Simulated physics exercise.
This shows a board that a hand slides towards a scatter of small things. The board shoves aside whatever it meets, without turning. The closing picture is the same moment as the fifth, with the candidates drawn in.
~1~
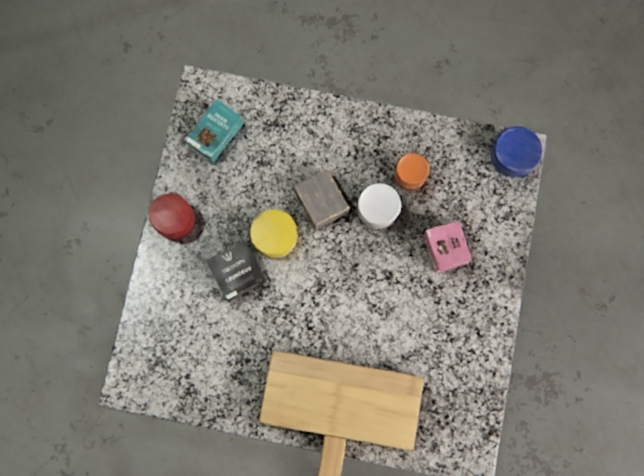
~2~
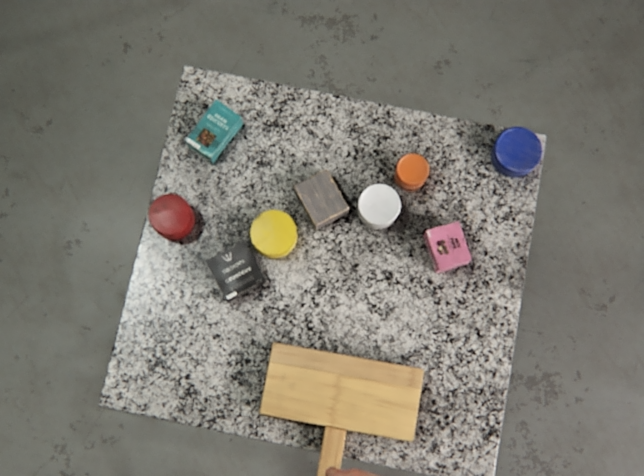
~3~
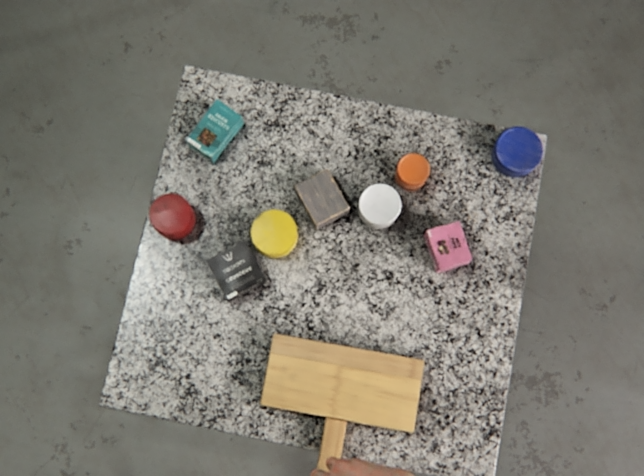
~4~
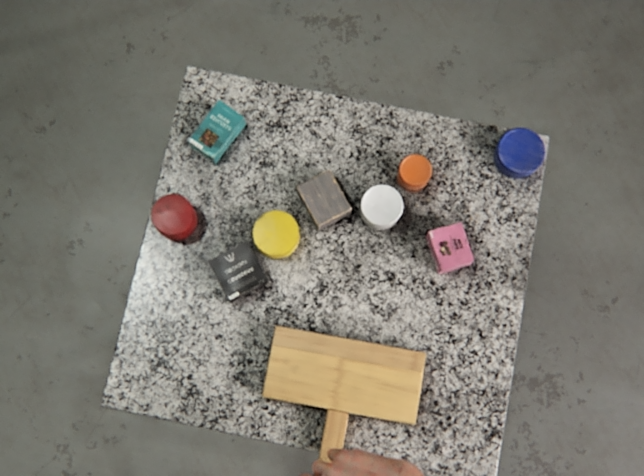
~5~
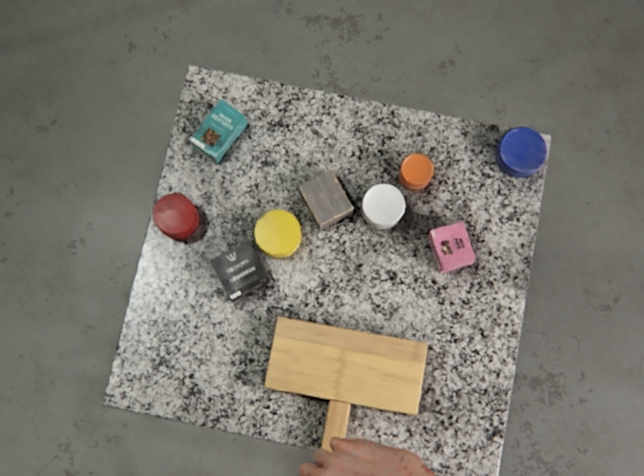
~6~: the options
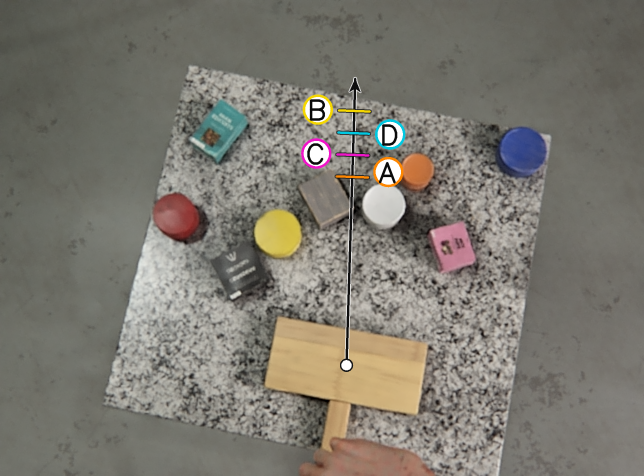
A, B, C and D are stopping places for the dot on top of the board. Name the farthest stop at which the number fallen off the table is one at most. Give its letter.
C.
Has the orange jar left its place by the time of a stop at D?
Yes.
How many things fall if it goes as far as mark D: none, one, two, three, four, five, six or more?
In all, three.
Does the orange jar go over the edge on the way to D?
Yes.
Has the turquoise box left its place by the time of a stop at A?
By then, no.
On the marked copy, A at (352, 177); B at (354, 111); C at (353, 155); D at (353, 133); the arrow from (346, 365) to (355, 79); the white dot at (346, 365).
Taking C. A third of the way, board (348, 287); yellow tin (277, 218); blue tub (521, 153).
Two thirds of the way, board (351, 212); orange jar (423, 164); grey block (339, 149).
When it is over, board (353, 158); grey block (347, 101); white tub (393, 112); none fallen.
As for the rest, A is within the limit but short; B drops three; D drops three.
